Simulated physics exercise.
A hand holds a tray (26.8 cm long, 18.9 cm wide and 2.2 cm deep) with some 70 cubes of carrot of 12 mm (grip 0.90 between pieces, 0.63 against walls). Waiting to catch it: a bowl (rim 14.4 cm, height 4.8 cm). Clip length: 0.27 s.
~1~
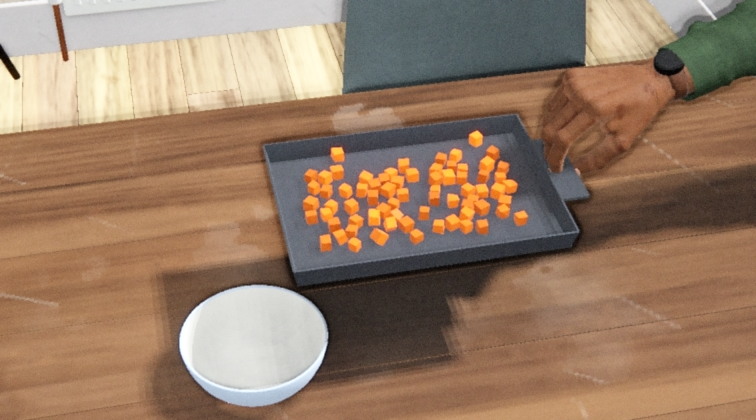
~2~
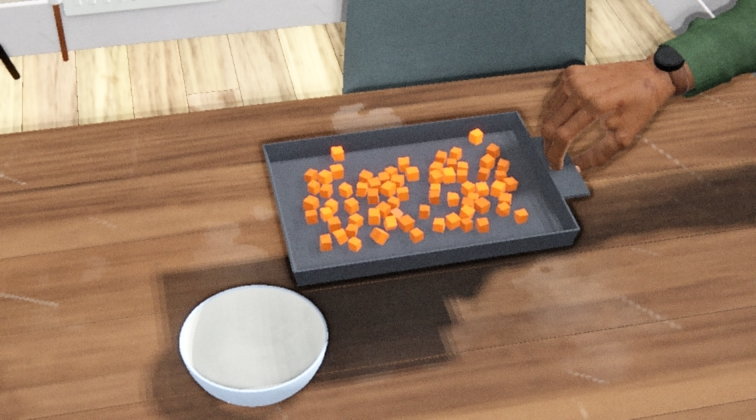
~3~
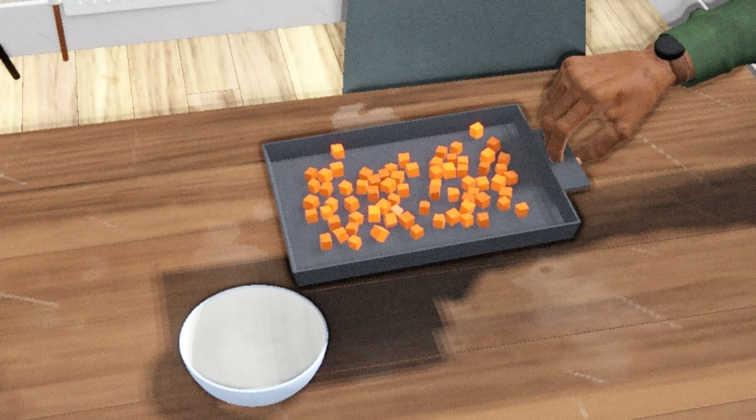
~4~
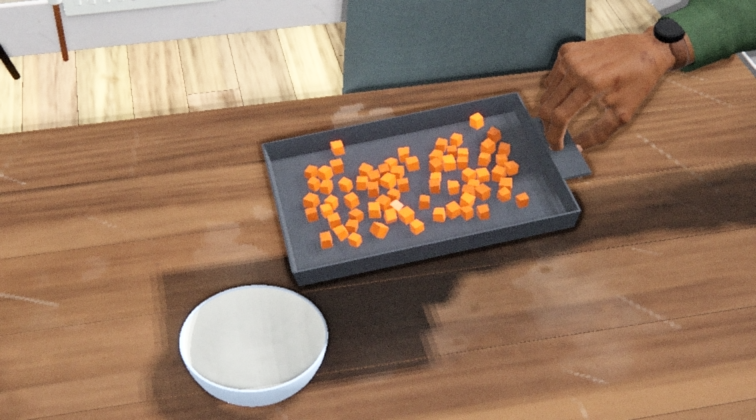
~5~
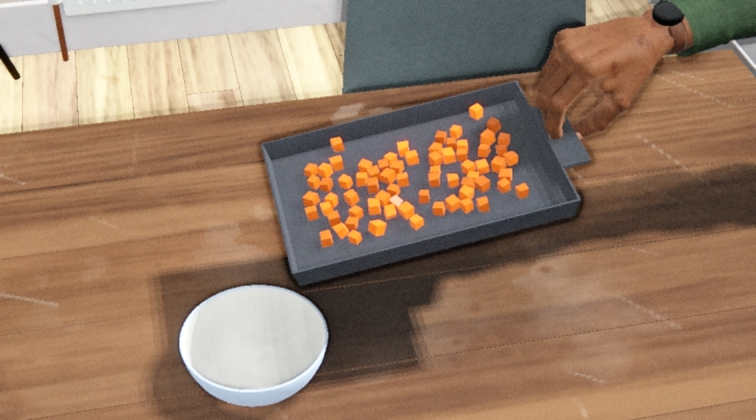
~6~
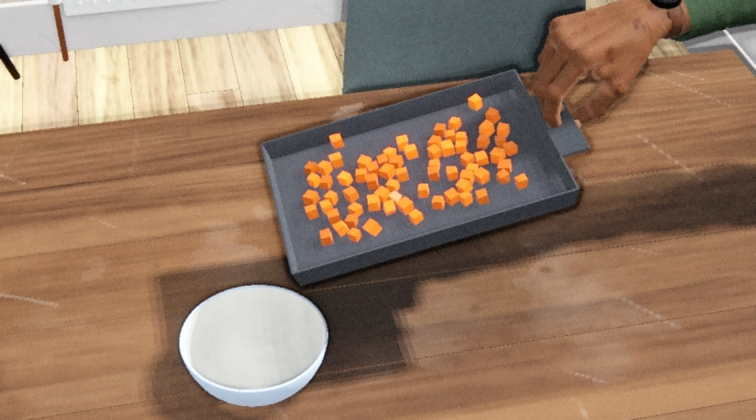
Dark tray of orange carrot cubes tilting gradually down to the left as a hand raises its right end beside a white bowl.
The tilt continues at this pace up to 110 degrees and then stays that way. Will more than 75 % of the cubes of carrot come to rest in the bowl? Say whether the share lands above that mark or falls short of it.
The share falls short of the mark.
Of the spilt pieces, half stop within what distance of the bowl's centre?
Median radius: Approx. 18 cm.
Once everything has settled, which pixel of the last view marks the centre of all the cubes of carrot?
The middle comes to rest at roughly (232, 354) in the last picture.
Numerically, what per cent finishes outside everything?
Around 40 per cent.
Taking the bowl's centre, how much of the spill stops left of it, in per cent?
Share on that side: Approx. 90 %.
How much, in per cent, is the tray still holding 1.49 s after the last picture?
65 % or so.
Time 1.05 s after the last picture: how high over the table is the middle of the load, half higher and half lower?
My estimate would be around 16 cm.
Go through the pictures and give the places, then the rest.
Tray at (439, 253); tilt 0 degrees; leading edge at (278, 204); middle of the load at (403, 195); bowl at (254, 336), in the first frame.
Tray at (439, 251); tilt 1 degrees; leading edge at (277, 204); middle of the load at (403, 194), in the second frame.
Tray at (439, 248); tilt 3 degrees; leading edge at (277, 204); middle of the load at (403, 190), in the third frame.
Tray at (438, 243); tilt 6 degrees; low side left; leading edge at (277, 204); middle of the load at (403, 185), in the fourth frame.
Tray at (438, 237); tilt 9 degrees; low side left; leading edge at (276, 204); middle of the load at (403, 180), in the fifth frame.
Tray at (436, 232); tilt 12 degrees; low side left; leading edge at (276, 204); middle of the load at (402, 174); bowl at (254, 336), in the sixth frame.
Then, 0.57 s after the last picture, tilt 45 degrees; tray 100 %; middle of all pieces on or above the table near (335, 165).
Then, 1.05 s after the last picture, tilt 73 degrees; tray 75 %, outside 10 %, bowl 15 %; middle of all pieces on or above the table near (262, 239).
Then, 1.49 s after the last picture, tilt 98 degrees; tray 65 %, outside 15 %, bowl 20 %; middle of all pieces on or above the table near (238, 251).
Then, 1.91 s after the last picture, tilt 110 degrees; outside 40 %, bowl 60 %; middle of all pieces on or above the table near (208, 337).
In the end, outside 40 %, bowl 60 %.
